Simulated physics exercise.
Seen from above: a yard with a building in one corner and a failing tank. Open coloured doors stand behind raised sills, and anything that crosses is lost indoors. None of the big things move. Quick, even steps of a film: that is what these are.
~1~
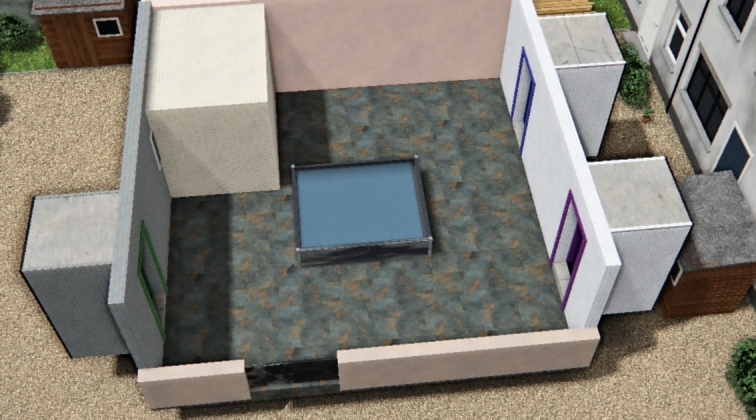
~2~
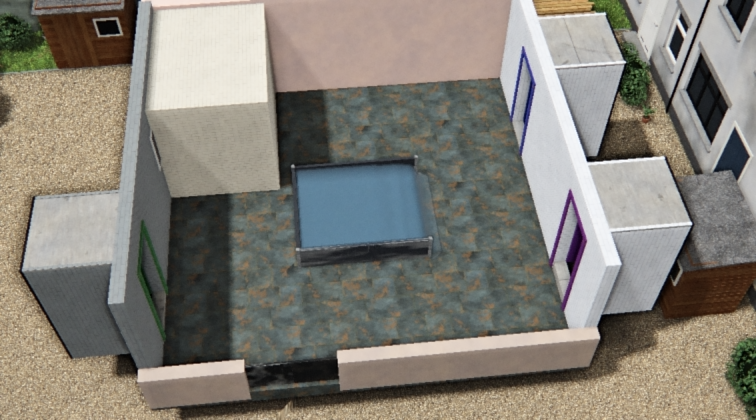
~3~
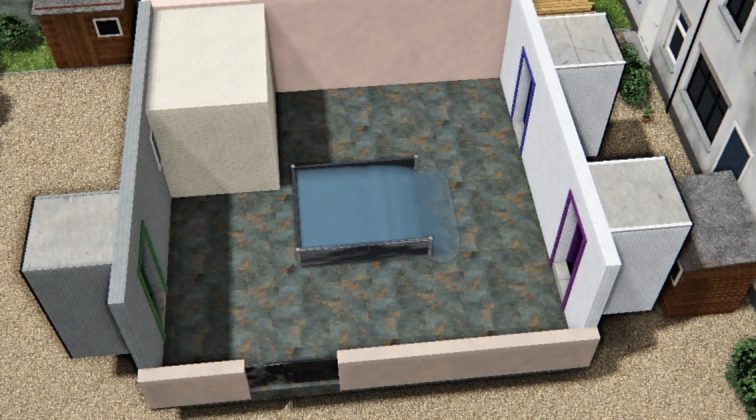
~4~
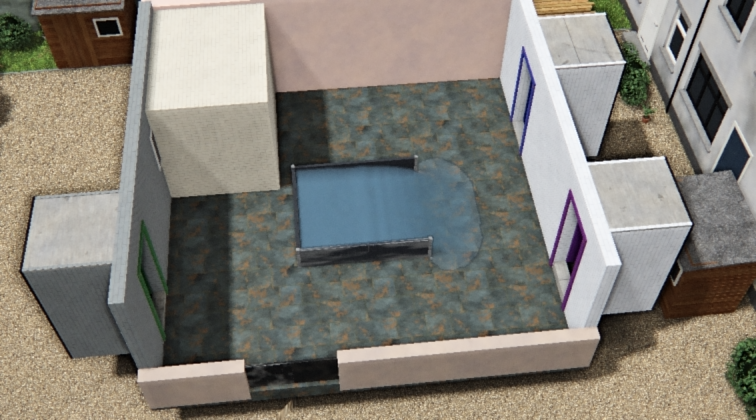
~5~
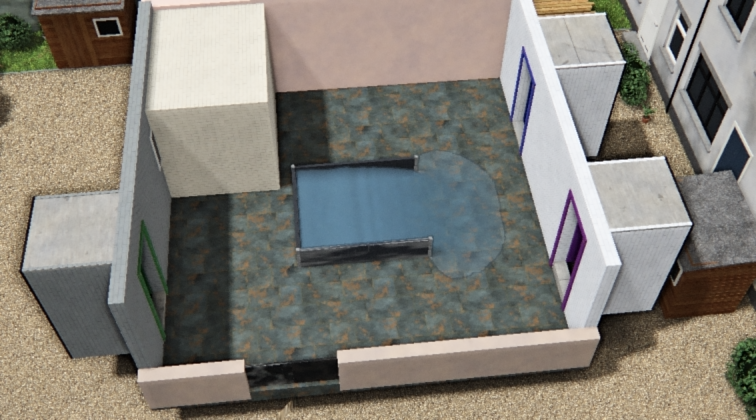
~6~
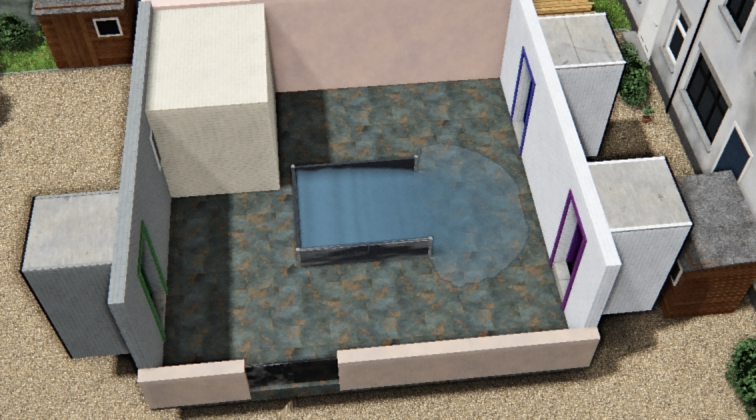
A walled yard with a mottled dark floor, seen from above at an angle, holds a cream block-like building in its back left corner. A rectangular tank of blue water sits in the middle, with a green-framed doorway on the left and blue and purple ones on the right. The tank's right side opens and water spreads rightward across the floor in a widening rounded sheet, while the camera stays still.
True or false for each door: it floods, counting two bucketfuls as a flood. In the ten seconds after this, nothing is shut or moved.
Purple door - false; green door - false; blue door - true.
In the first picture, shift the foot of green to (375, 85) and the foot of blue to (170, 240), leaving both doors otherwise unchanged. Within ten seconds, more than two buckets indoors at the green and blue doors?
Looking at each, the green one doesn't reach that level; as for the blue one, it doesn't reach that level.
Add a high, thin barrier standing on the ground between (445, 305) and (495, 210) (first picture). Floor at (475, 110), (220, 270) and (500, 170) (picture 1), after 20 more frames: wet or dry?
Soaked, untouched, soaked.
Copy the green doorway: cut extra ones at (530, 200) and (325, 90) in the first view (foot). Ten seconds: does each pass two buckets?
One after the other: Goes over, lets less in.
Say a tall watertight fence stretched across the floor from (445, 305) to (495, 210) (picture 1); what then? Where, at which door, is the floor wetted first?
That's the one in blue.
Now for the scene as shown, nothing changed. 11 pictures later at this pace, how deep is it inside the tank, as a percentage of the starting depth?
Estimate: Close to 44 %.
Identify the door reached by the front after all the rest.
It's the green-painted one.
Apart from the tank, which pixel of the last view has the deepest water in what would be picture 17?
I would choose the pixel (532, 211).
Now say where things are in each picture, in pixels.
Still water in the water tank at (360, 204), in the first picture.
Water pours out at (421, 209) and has run to a hidden place, in the second picture.
The front is at (447, 259), out from the gap at (421, 210), in the third picture.
The front is at (443, 164), out from the gap at (421, 210), in the fourth picture.
The front is at (471, 164), out from the gap at (421, 210), in the fifth picture.
The front is at (513, 185), out from the gap at (421, 210), in the sixth picture.
A moment on, water covers 20 % of the floor; the purple door wet at the sill, nothing in, the green door not reached, the blue door wet at the sill, nothing in.
Next, water covers 25 % of the floor; the purple door wet at the sill, nothing in, the green door not reached, the blue door under two buckets in.
Then, water covers 35 % of the floor; the purple door wet at the sill, nothing in, the green door not reached, the blue door over two buckets in.
Later, water covers 80 % of the floor; the purple door wet at the sill, nothing in, the green door not reached, the blue door far over two buckets in.
In the end, water covers 95 % of the floor; the purple door wet at the sill, nothing in, the green door wet at the sill, nothing in, the blue door far over two buckets in.
